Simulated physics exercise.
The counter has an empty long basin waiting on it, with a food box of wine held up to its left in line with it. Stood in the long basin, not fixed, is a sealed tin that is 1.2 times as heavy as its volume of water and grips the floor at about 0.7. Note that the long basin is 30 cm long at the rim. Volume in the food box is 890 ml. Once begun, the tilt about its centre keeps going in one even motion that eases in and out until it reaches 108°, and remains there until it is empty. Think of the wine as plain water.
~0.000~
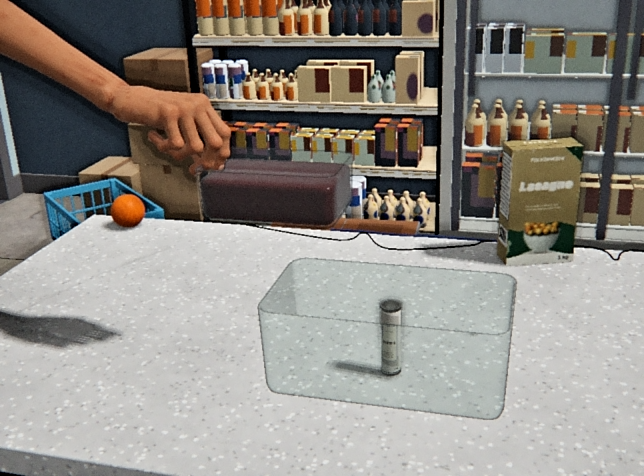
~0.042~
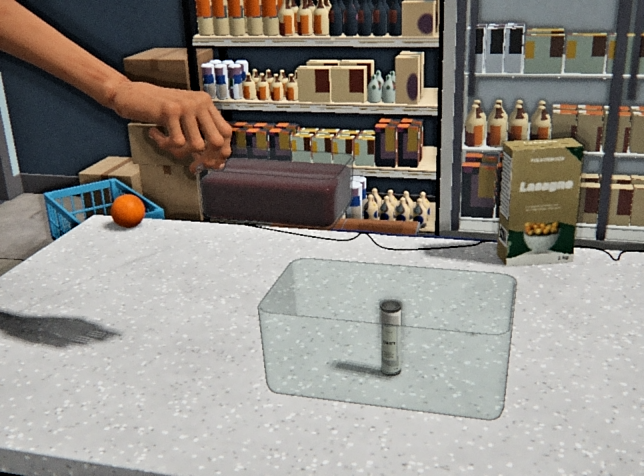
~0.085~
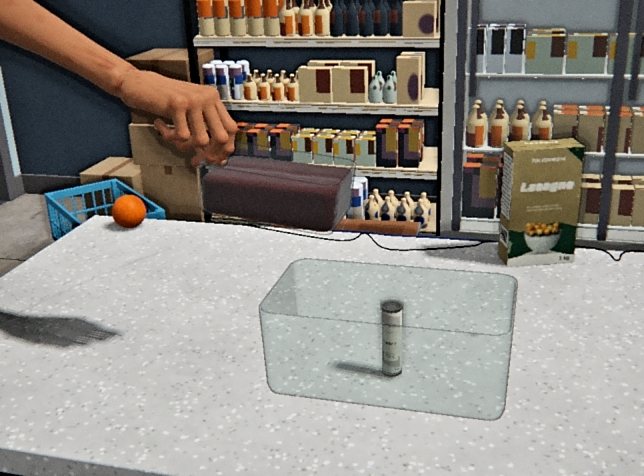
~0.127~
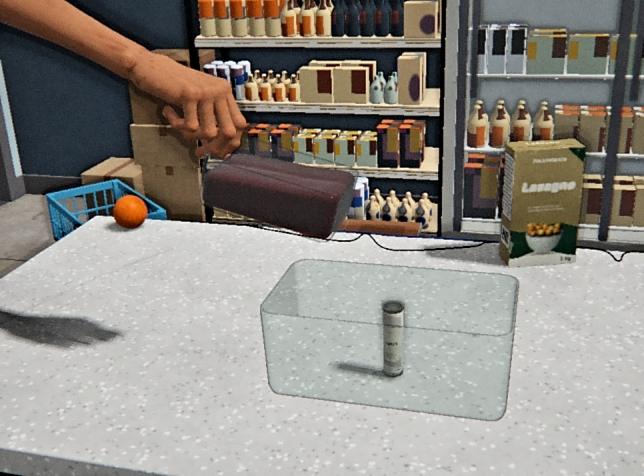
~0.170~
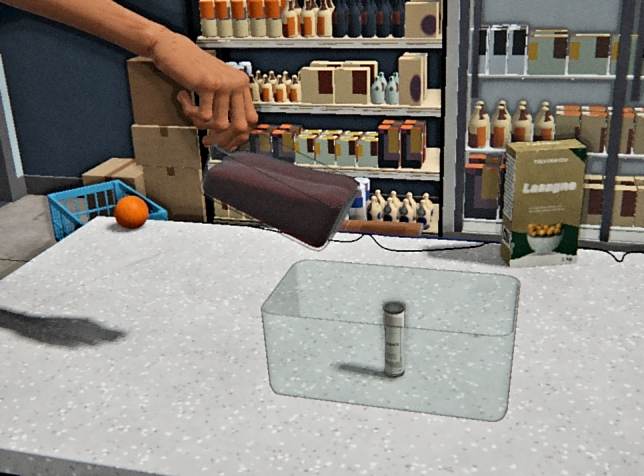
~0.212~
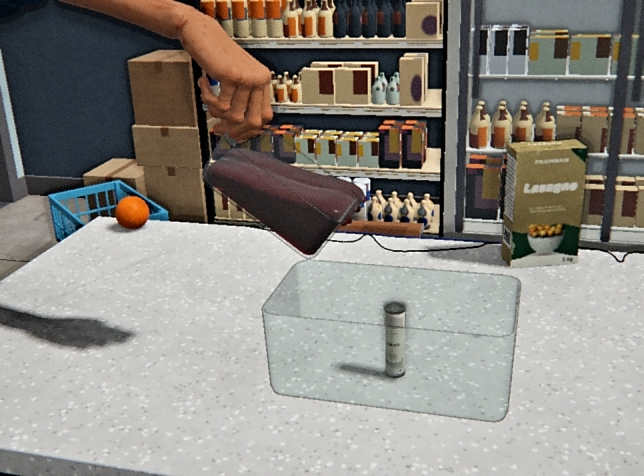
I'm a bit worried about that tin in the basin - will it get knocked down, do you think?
It goes down.
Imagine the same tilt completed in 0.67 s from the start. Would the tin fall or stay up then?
The tin tumbles.
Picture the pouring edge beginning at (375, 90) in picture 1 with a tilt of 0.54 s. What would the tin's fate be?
Then it stays on its base.
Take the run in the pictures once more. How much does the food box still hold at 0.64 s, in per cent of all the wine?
Near 3 percent, more or less.
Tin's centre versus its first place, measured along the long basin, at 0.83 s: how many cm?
Around 8 cm.
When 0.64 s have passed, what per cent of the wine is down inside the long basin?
Around 92 per cent of the whole.
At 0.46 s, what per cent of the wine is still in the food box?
At that time about 10 in a hundred parts are still held.
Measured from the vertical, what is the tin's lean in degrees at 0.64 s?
Lean: Around 10° from upright.
Then, 0.46 s in, the tilt is 102° and 10 per cent is still to pour; the tin stands where it began.
Then, 0.64 s in, the tilt is 108° and 3 per cent is still to pour; the tin leans 12°.
Then, 0.83 s in, the tilt is 108° and 0 per cent is still to pour; the tin lies on its side.
Then, 1.04 s in, the tilt is 108° and 0 per cent is still to pour; the tin lies on its side.
Finally, the tin lies on its side.
